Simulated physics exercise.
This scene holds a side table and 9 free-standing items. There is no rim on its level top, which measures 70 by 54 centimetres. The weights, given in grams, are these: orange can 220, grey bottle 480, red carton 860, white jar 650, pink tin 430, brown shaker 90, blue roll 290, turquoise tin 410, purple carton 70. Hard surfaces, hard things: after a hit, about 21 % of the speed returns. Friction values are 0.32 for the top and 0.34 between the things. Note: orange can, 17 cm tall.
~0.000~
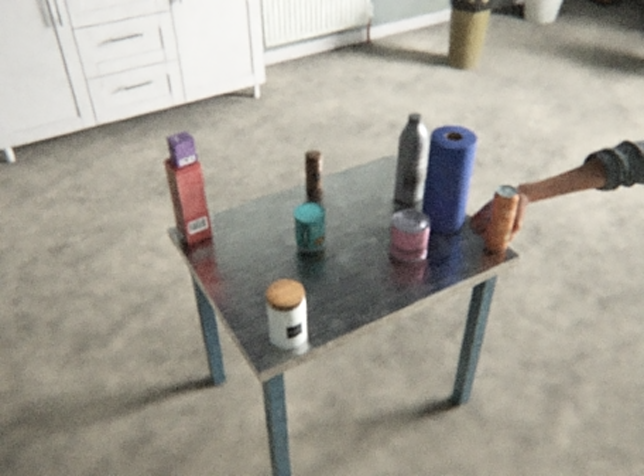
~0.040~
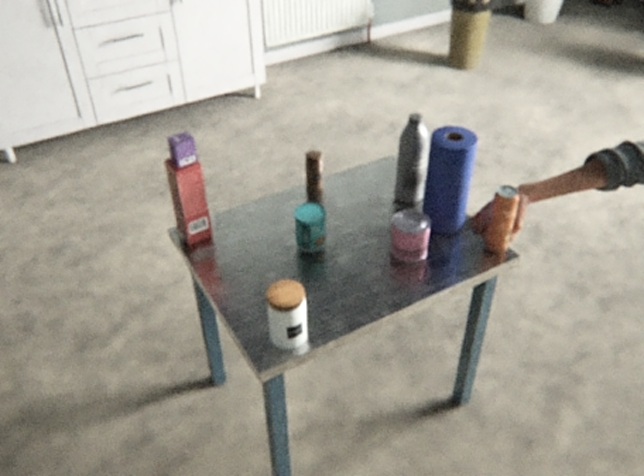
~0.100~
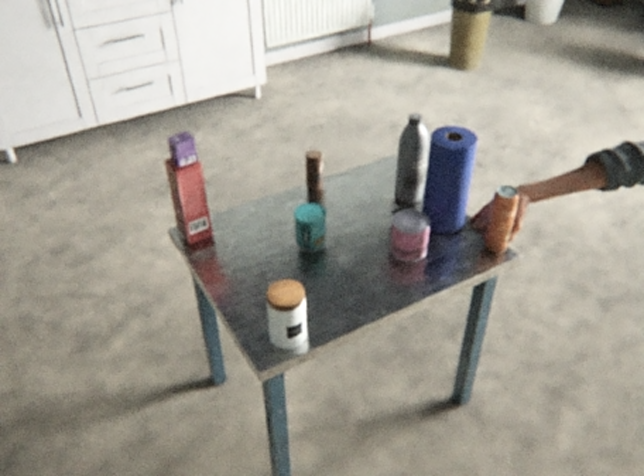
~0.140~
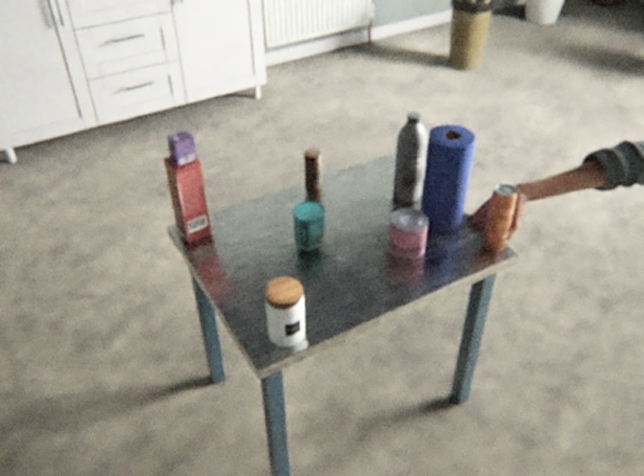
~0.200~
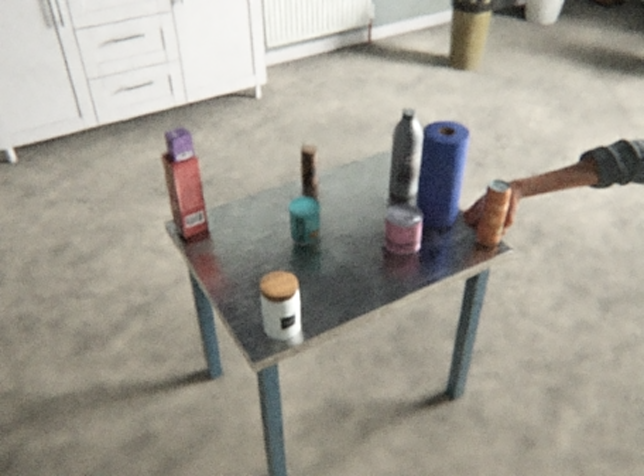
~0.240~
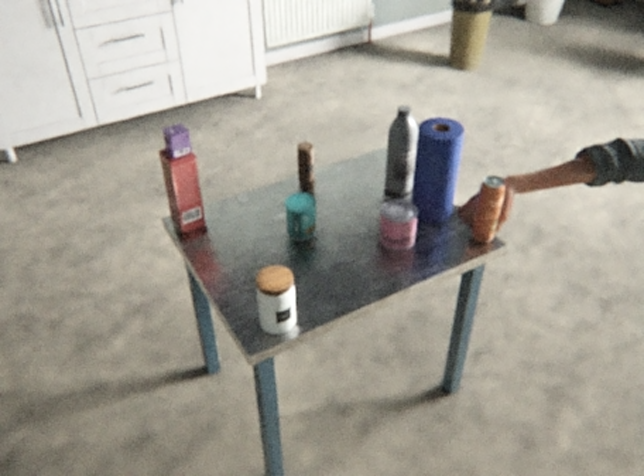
A small table crowded with bottles, tins and a blue roll shifting slightly away as a hand grips an orange can.
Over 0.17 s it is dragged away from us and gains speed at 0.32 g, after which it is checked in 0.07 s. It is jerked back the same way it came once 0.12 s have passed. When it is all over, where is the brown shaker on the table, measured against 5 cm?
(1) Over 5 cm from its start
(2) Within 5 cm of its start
1, over 5 cm from its start.
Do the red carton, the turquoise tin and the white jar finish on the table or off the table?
The red carton ends off the table; the turquoise tin is still on the table; the white jar ends on the table.
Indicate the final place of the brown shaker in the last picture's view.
Around (323, 332).
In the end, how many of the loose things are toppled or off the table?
All told, 4.
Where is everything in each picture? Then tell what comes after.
In the first frame, brown shaker (314, 170); orange can (501, 220).
In the second frame, red carton (189, 199); white jar (287, 315).
In the third frame, pink tin (410, 235); blue roll (448, 181).
In the fourth frame, table along by 1 cm; turquoise tin (309, 225); purple carton (182, 148).
In the fifth frame, table along by 3 cm; orange can (493, 214); grey bottle (406, 152).
In the sixth frame, table along by 5 cm; brown shaker (306, 162); red carton (183, 189).
Around 0.54 s, table along by 4 cm; red carton, brown shaker and purple carton now off the table; orange can at 44° to upright; blue roll shifted 4 cm.
Around 0.84 s, orange can now off the table; blue roll shifted 5 cm.
Around 1.04 s, blue roll shifted 5 cm.
Finally (1.3 s), off the table, orange can, red carton, brown shaker and purple carton; the other 5 still in place (within 5 cm). Final places as that camera would see them, brown shaker near (323, 332).
